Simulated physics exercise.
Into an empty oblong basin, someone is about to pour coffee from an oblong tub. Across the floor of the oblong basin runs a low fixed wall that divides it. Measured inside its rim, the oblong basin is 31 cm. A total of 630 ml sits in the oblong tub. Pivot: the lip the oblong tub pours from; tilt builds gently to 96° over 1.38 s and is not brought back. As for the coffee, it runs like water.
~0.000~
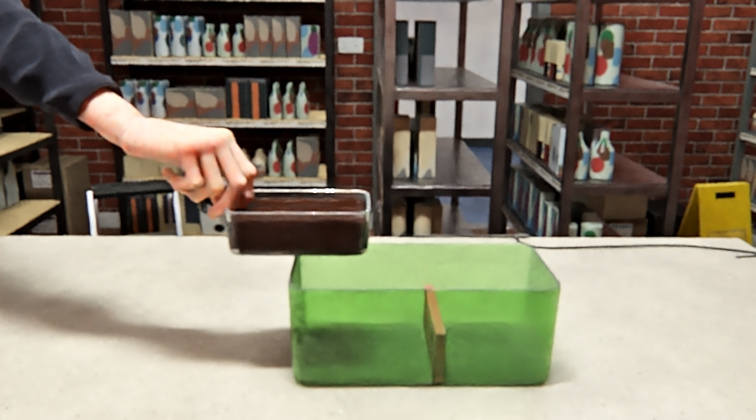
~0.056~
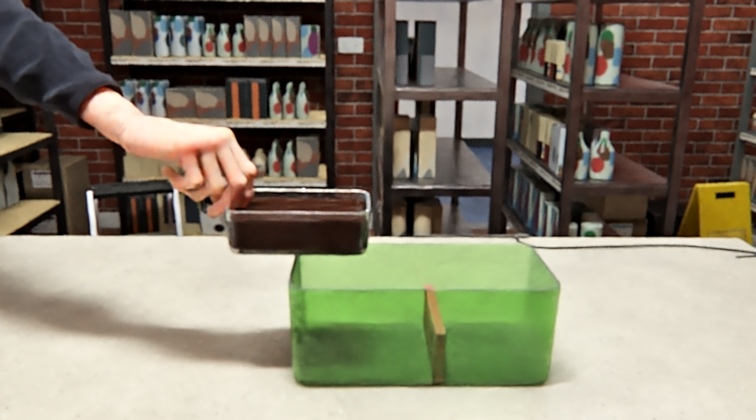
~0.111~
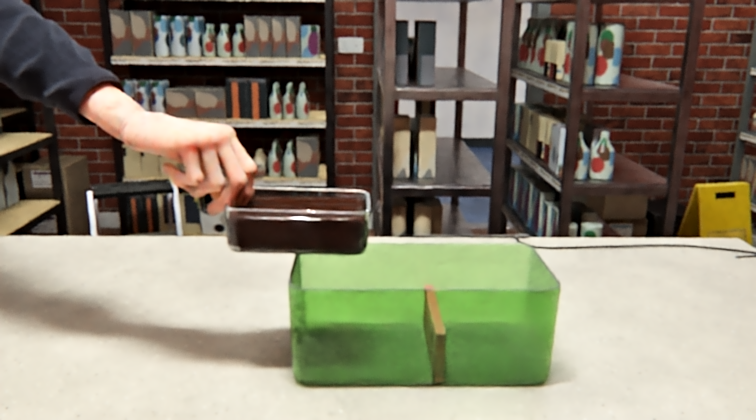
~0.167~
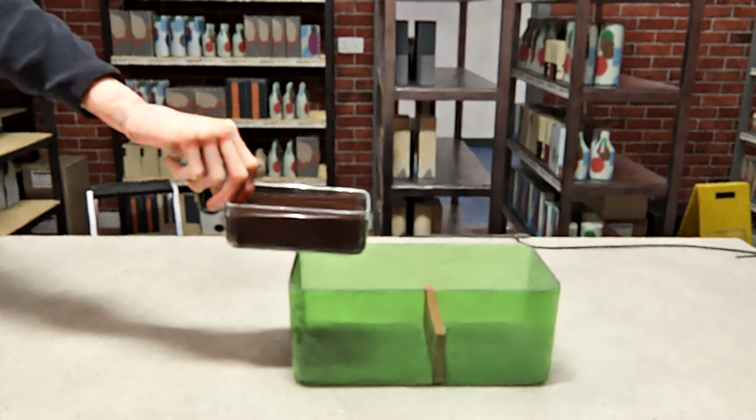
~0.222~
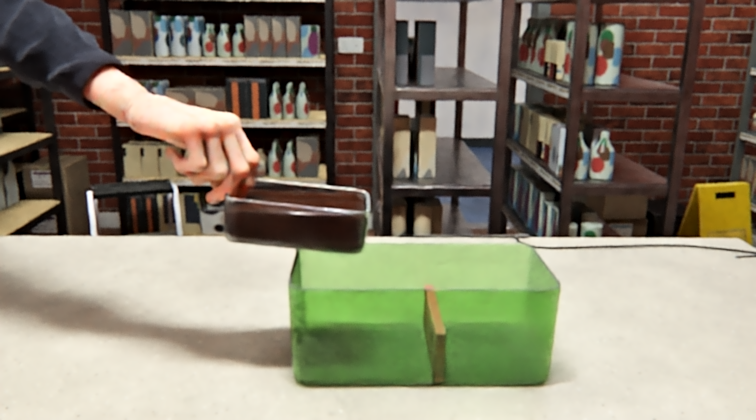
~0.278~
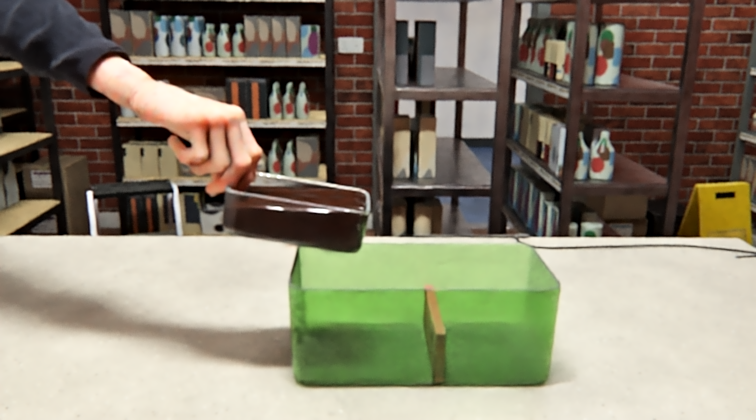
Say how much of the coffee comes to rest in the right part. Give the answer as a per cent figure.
About 60 per cent comes to rest there.
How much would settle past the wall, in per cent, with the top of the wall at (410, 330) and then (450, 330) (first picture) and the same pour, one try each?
Respectively close to 80 and 40 %.
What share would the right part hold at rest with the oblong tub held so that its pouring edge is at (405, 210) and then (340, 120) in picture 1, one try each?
Result: 90 per cent, then 50 per cent.
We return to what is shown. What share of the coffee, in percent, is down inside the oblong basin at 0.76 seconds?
The basin holds roughly 28 in a hundred parts at that moment.
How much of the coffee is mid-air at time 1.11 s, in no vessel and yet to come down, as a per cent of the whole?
Some 5 per cent.
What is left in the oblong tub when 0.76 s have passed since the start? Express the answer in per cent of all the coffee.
At that time about 34 in a hundred parts are still held.
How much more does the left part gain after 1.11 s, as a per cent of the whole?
About 12 percent.
By 0.76 s the tilt is 56° and 34 per cent is still to pour, 18 is left of the wall and 11 right of it.
By 1.11 s the tilt is 87° and 7 per cent is still to pour, 28 is left of the wall and 59 right of it.
By 1.48 s the tilt is 96° and 1 per cent is still to pour, 38 is left of the wall and 60 right of it.
By 1.88 s the tilt is 96° and 0 per cent is still to pour, 40 is left of the wall and 60 right of it.
At rest 40 per cent lies left of the wall, 60 right of it and 1 outside.
